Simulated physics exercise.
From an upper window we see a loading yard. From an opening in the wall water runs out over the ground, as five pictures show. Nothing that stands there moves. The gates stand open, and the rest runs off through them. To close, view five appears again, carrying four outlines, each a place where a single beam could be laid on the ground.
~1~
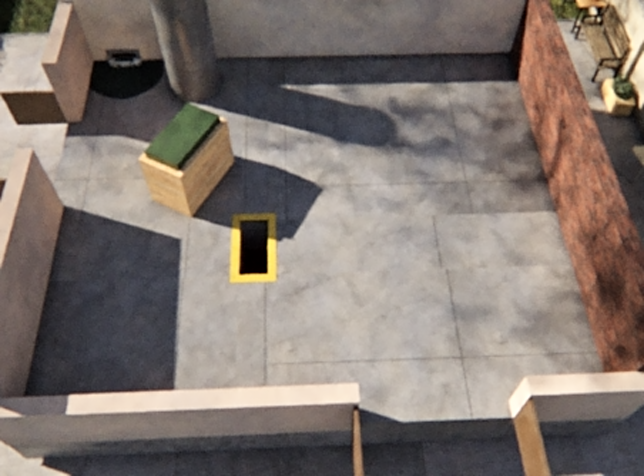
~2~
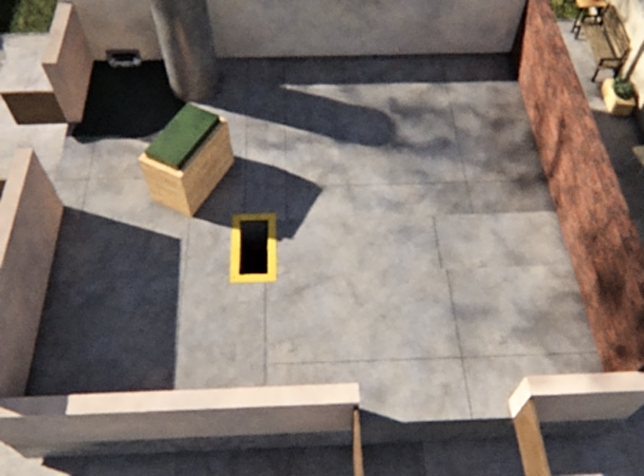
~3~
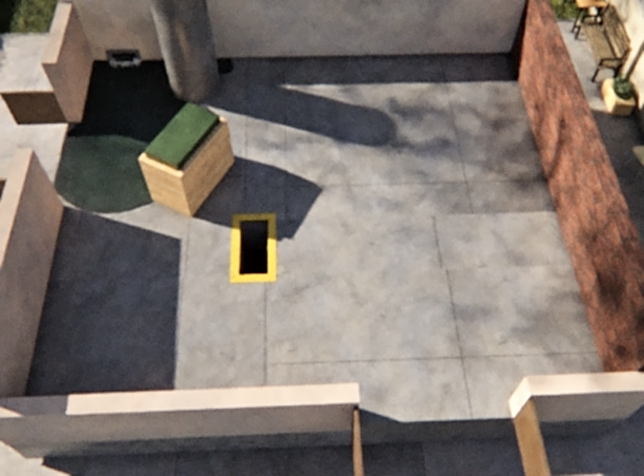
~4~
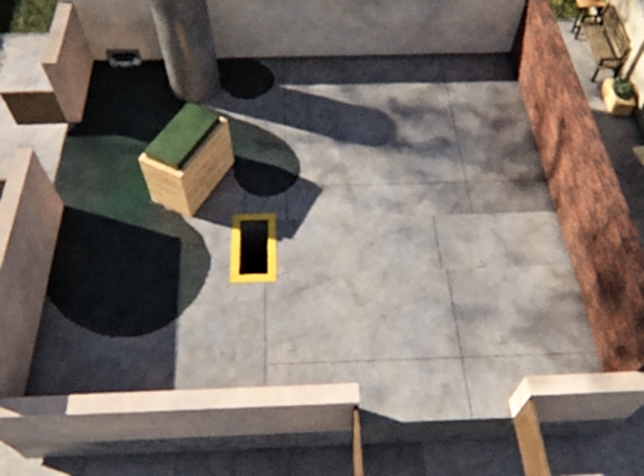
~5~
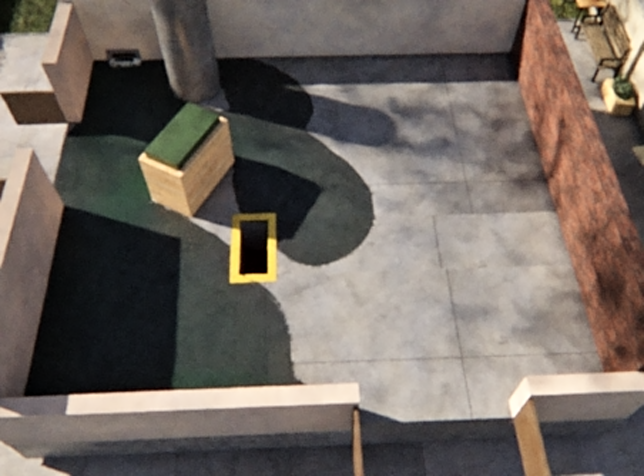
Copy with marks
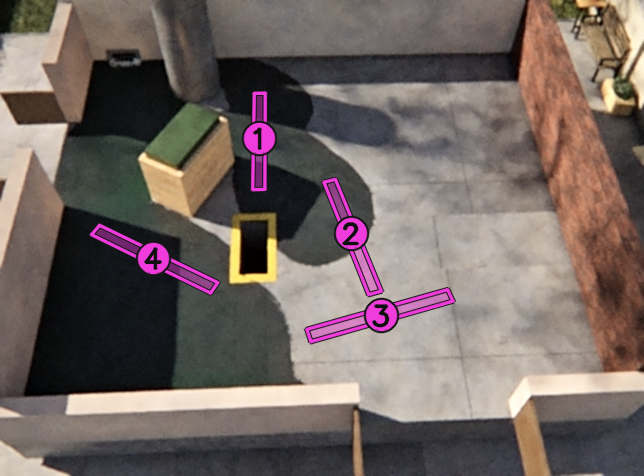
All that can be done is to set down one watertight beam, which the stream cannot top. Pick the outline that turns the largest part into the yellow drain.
4 beats the others.
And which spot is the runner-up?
That is spot 1.
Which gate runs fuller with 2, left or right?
More leaves on the right.
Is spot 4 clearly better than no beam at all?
Yes, it helps clearly.
On the marked copy, 1 from (258, 189) to (259, 93); 2 from (329, 180) to (375, 292); 3 from (308, 335) to (450, 295); 4 from (95, 229) to (214, 287).
With 1, about 12 % of the stream goes into the yellow drain, about 82 % out by the gates.
With 2, about 3 % of the stream goes into the yellow drain, about 94 % out by the gates.
With 3, about 3 % of the stream goes into the yellow drain, about 92 % out by the gates.
With 4, about 37 % of the stream goes into the yellow drain, about 59 % out by the gates.
